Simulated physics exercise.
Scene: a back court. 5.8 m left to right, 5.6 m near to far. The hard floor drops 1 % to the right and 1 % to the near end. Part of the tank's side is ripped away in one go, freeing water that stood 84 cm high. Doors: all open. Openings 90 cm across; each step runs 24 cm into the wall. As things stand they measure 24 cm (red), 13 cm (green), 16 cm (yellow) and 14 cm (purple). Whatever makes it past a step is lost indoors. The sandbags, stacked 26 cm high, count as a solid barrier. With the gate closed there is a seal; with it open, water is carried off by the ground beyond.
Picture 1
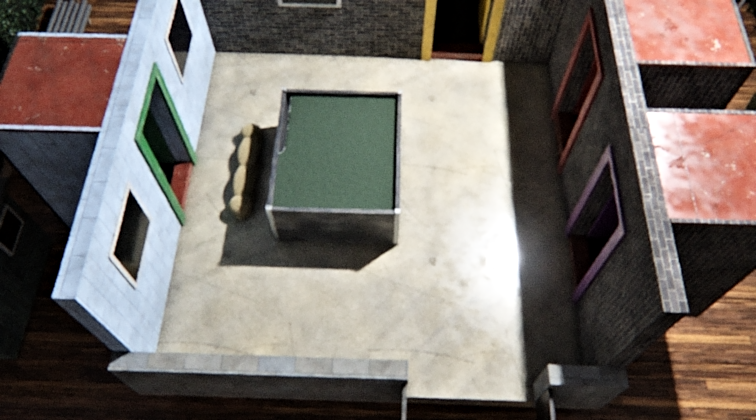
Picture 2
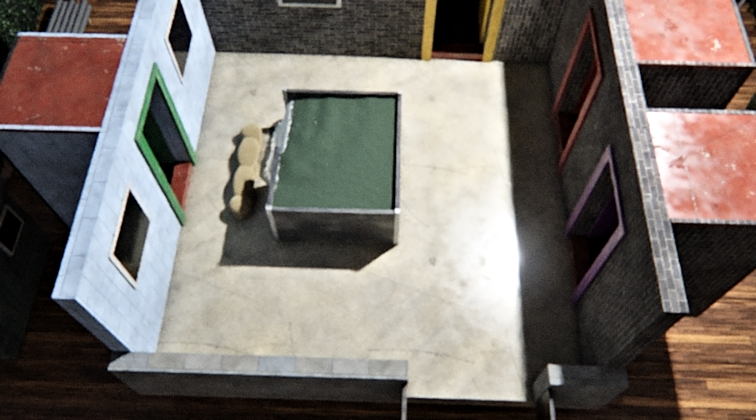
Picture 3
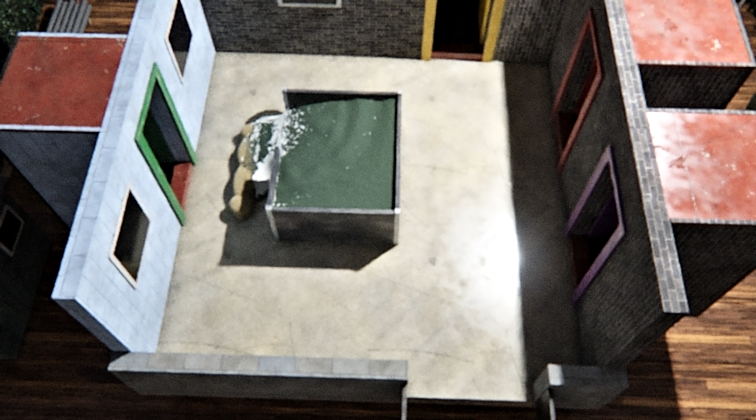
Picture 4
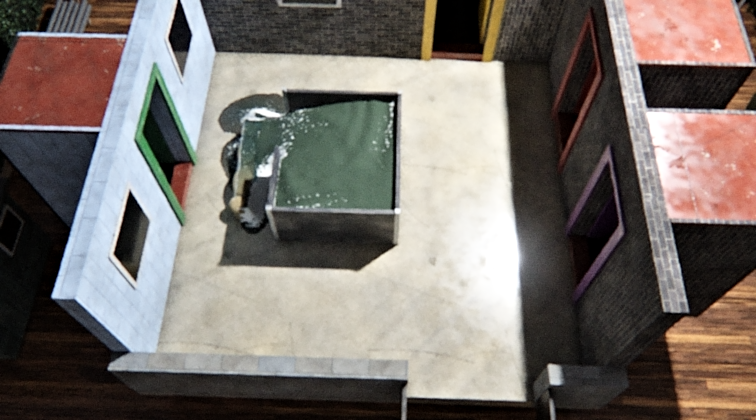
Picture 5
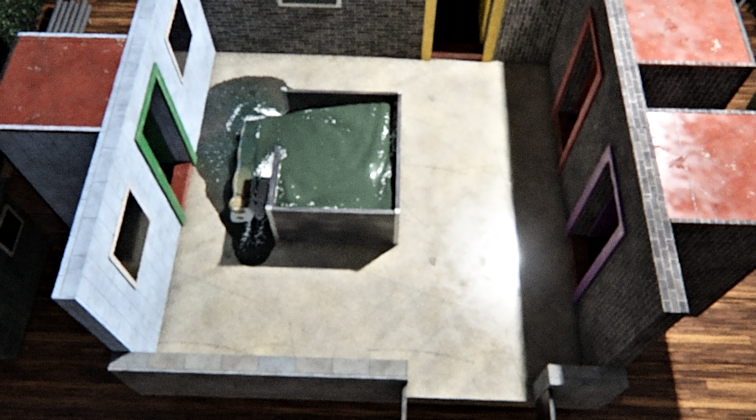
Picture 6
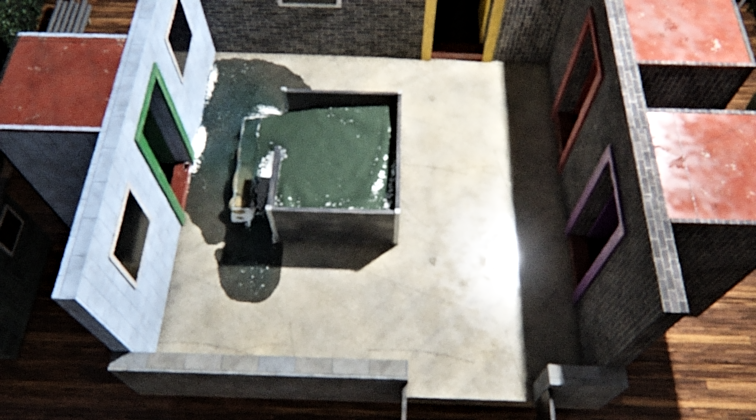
Walled back court with green water bursting from a tank's left side, surging around piled sandbags and reaching the green door.
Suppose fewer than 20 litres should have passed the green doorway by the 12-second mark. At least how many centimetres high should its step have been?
I would say at least 17 cm.
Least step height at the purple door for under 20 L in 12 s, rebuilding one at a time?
Door purple, min height approx. 12.5 cm.
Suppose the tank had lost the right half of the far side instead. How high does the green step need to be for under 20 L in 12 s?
About 5.5 cm.
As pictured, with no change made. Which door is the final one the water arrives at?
I'd say the purple one.
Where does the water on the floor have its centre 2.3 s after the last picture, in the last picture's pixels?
Centre of the water: Approx. (298, 173) px.
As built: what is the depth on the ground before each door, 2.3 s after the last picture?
At the red door the depth is 0 cm, at green 11 cm, at yellow 4 cm and at purple 0 cm.
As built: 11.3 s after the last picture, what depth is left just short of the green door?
The depth there is around 4.5 cm.
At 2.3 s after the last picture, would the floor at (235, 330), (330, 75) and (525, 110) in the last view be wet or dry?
In order: Soaked, soaked, untouched.
Then, 0.7 s after the last picture water covers 30 % of the floor, deepest (60 cm) near (265, 149); 22 cm at the green door, 10 litres in over its 13 cm step.
Then, 2.3 s after the last picture water covers 50 % of the floor, deepest (38 cm) near (264, 158); 11 cm at the green door, 39 litres in over its 13 cm step.
Then, 11.3 s after the last picture water covers 95 % of the floor, deepest (16 cm) near (570, 384); 5 cm at the green door, 40 litres in over its 13 cm step.
At the green door as built, the water peaked near 22 cm, 0.7 s after the last picture.
Run again over the same 12 s with other heights there, 36 litres in over 14 cm, 12 litres over 19 cm. The limit of 20 litres is kept from about 17 cm up.
